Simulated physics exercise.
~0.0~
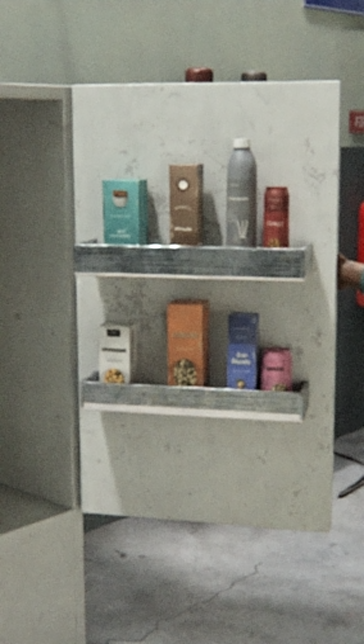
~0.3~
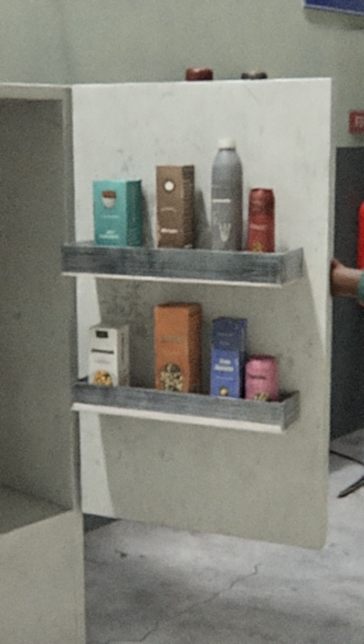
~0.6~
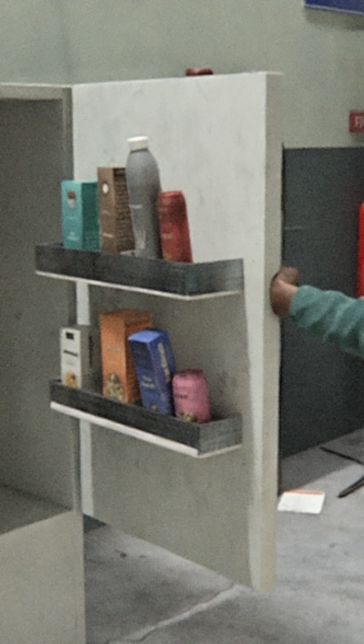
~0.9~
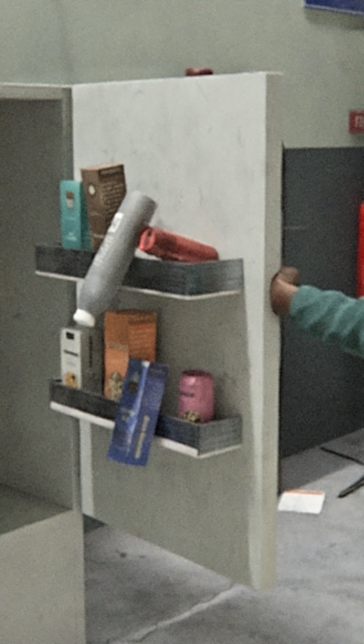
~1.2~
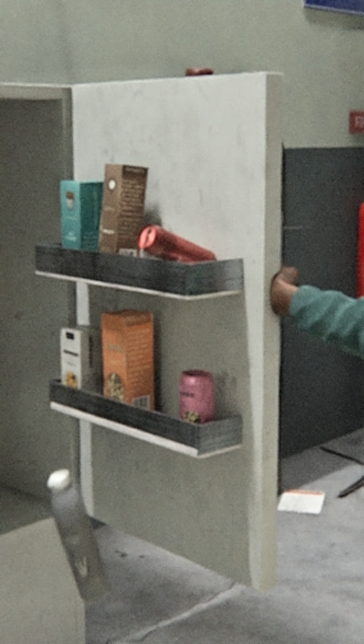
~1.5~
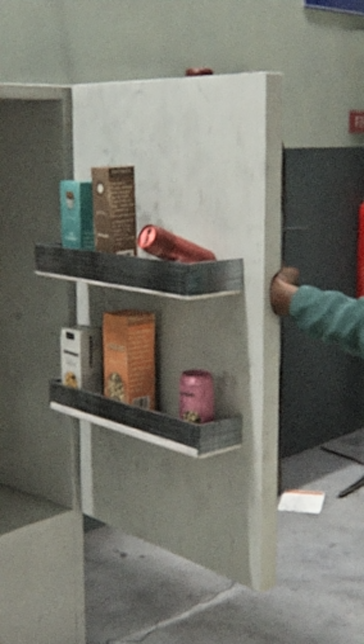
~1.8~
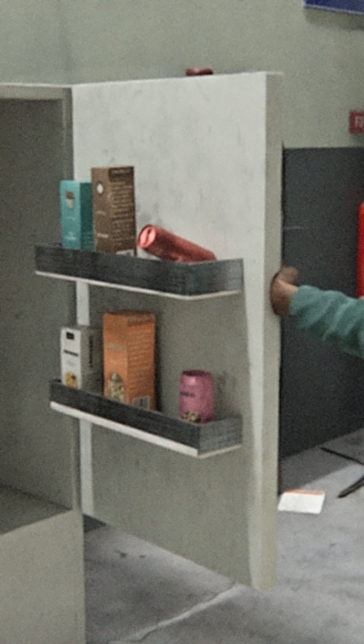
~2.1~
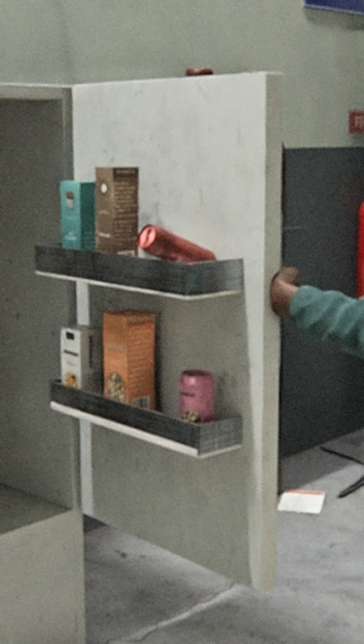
The footage shows a hand swinging a pale door with two racks of cartons, cans and a bottle, then stopping it abruptly; the grey bottle and blue carton tip over the rails and fall, while the red can ends on its side and the other items remain standing.
